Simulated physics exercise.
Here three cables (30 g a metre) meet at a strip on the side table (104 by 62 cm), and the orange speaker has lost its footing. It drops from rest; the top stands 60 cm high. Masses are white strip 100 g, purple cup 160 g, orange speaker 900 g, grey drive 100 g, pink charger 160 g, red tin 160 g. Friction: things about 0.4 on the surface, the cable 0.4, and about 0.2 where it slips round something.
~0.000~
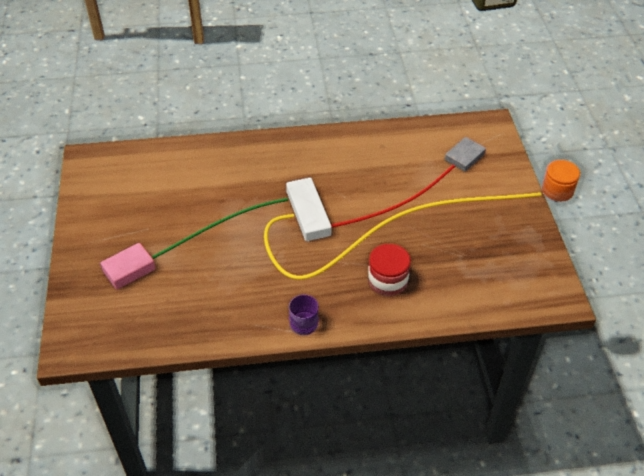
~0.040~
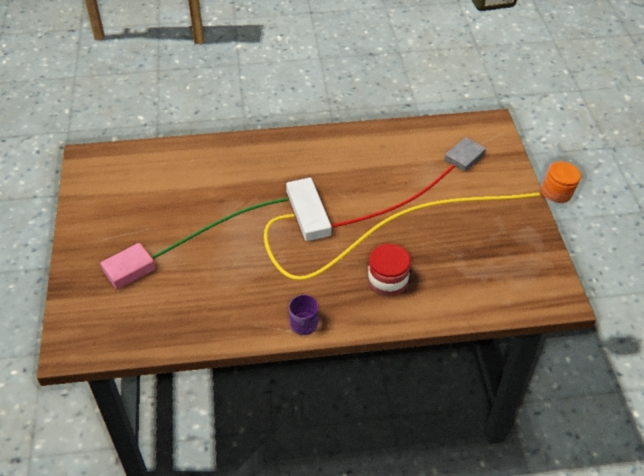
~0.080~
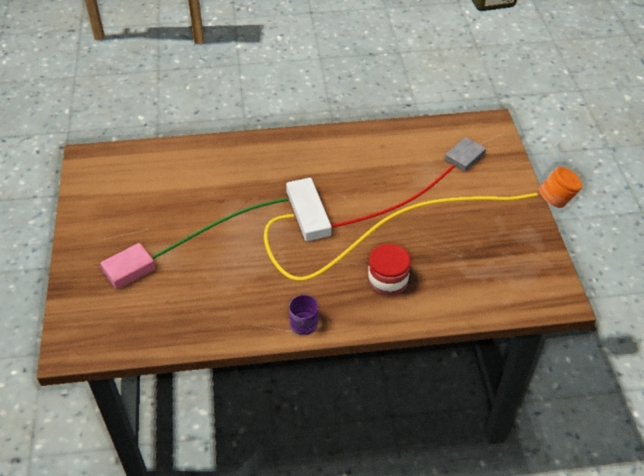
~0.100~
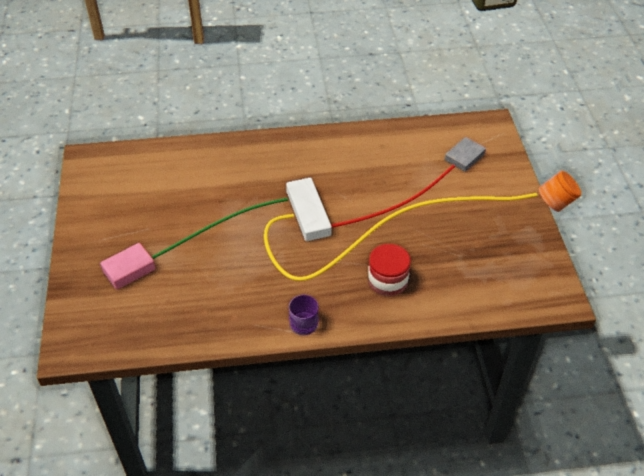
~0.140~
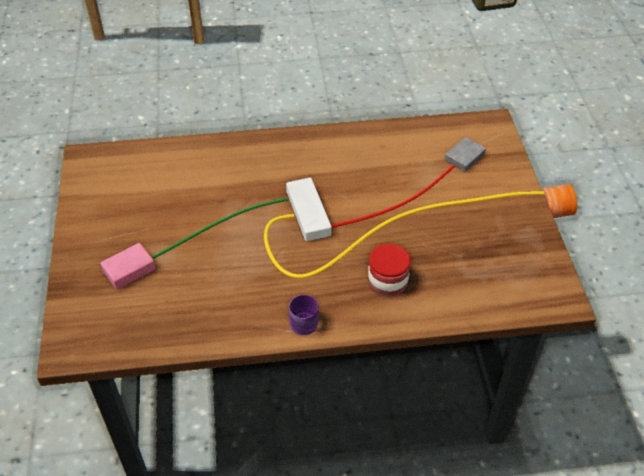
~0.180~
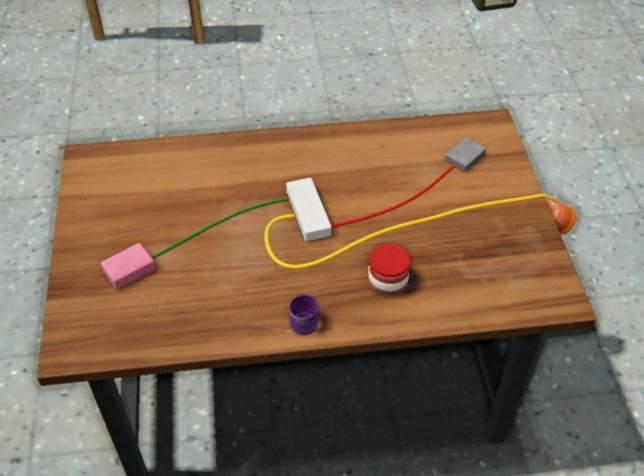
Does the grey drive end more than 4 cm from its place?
The grey drive leaves its place.
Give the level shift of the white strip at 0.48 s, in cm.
About 28 cm.
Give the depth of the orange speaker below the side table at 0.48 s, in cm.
About 55 cm.
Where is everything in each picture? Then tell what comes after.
The first picture shows grey drive (466, 151); yellow cable runs through (266, 232) (304, 277) (364, 238) (424, 207) (497, 198).
The second picture shows orange speaker (564, 172); yellow cable runs through (266, 232) (363, 238) (496, 198).
The third picture shows orange speaker (561, 187); yellow cable runs through (266, 232) (362, 239) (493, 198).
The fourth picture shows orange speaker (560, 191); yellow cable runs through (266, 232) (362, 239) (493, 199).
The fifth picture shows orange speaker (559, 202); yellow cable runs through (266, 232) (365, 237) (499, 196).
The sixth picture shows grey drive (466, 151); yellow cable runs through (267, 233) (314, 263) (380, 233) (450, 213) (521, 199).
By 0.5 s, the strip's end of the yellow cable at (442, 228); white strip 27 cm off its start, pink charger 24 cm off its start, orange speaker over the edge.
By 0.8 s, the strip has left the top; grey drive 8 cm off its start, pink charger 77 cm off its start, white strip over the edge.
By 1.1 s, the strip has left the top; grey drive over the edge, pink charger over the edge, white strip over the edge.
By 1.4 s, the strip has left the top; grey drive over the edge, pink charger over the edge, white strip over the edge.
By 2.6 s, the strip has left the top; grey drive over the edge, pink charger over the edge, white strip over the edge, orange speaker over the edge.
